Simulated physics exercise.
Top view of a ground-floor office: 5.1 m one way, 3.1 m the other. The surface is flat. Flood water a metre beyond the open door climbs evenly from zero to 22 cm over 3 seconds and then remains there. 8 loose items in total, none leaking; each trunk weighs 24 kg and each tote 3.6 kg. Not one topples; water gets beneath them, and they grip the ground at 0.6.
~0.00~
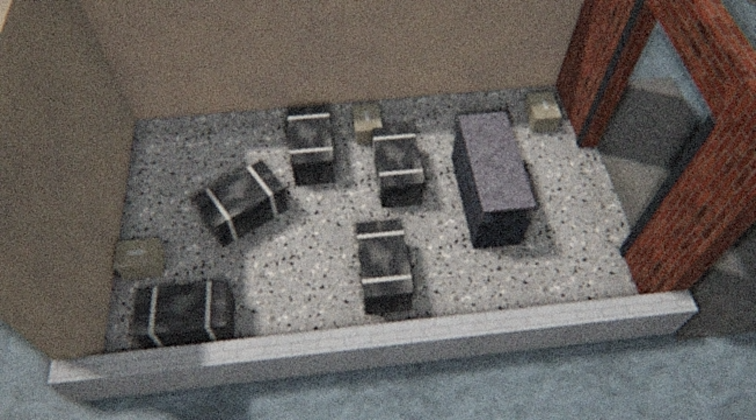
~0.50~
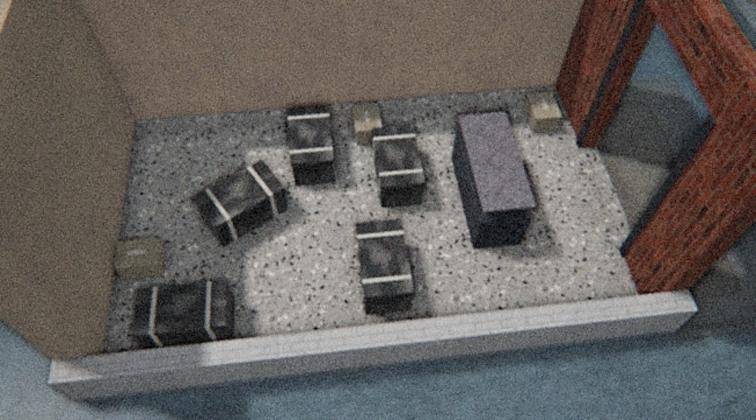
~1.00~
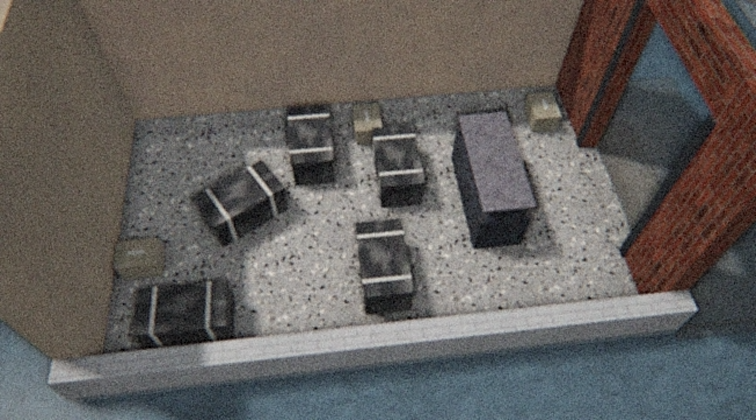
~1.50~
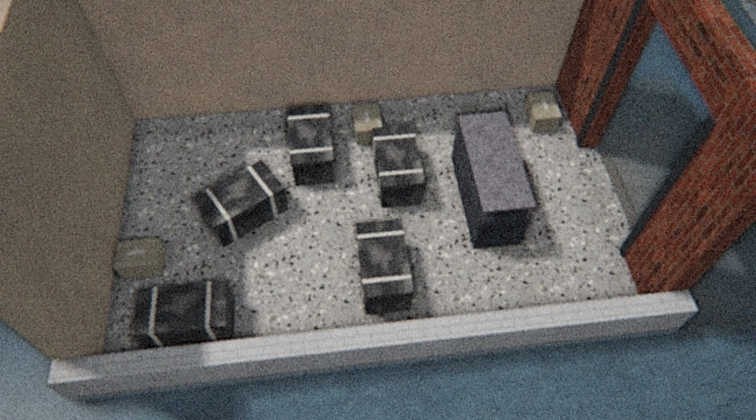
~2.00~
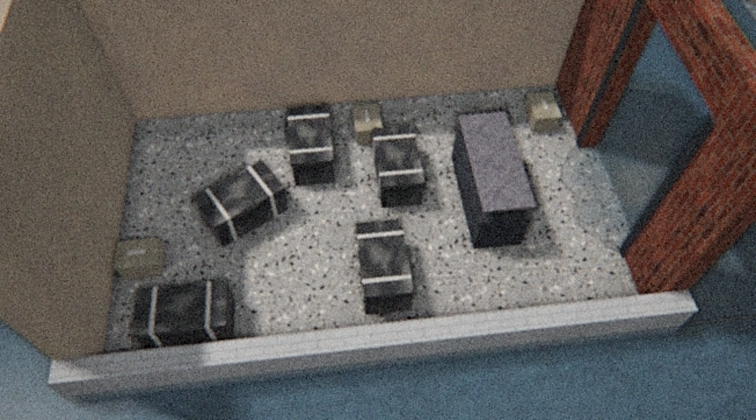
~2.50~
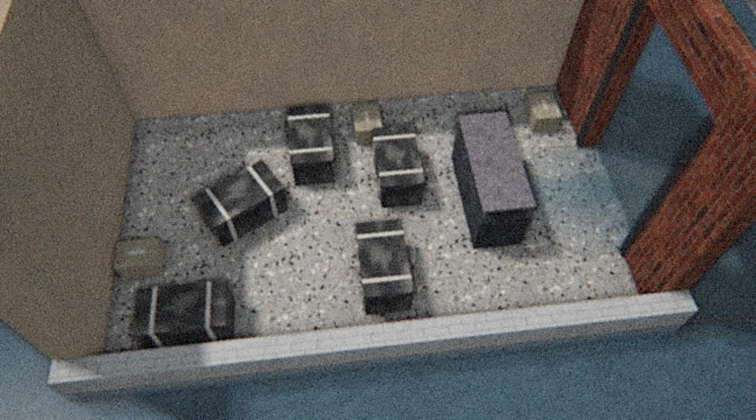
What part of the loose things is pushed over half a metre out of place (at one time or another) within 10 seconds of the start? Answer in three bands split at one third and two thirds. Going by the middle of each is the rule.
One third to two thirds.
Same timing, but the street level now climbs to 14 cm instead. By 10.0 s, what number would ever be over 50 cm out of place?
Then the count would be 1.
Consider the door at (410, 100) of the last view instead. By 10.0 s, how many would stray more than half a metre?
Result: 6.
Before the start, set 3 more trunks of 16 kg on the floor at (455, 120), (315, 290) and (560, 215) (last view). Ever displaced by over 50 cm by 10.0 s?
Result, in listed order: Exceeded / exceeded / exceeded.
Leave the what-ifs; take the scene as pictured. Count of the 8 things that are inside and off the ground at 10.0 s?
Count: 7.
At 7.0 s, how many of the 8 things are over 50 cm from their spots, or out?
By that time the total stands at 1.
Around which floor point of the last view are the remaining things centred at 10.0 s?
At about (301, 202).
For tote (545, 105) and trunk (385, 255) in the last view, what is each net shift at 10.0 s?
In turn: 50 cm, 150 cm.
After 3.5 s 0 of 8 are over 50 cm from their spots; 0 afloat.
After 4.5 s 0 of 8 are over 50 cm from their spots; 0 afloat.
After 7.0 s 1 of 8 are over 50 cm from their spots; 2 afloat.
After 10.0 s 3 of 8 are over 50 cm from their spots, and 4 have been at some point; 7 afloat.
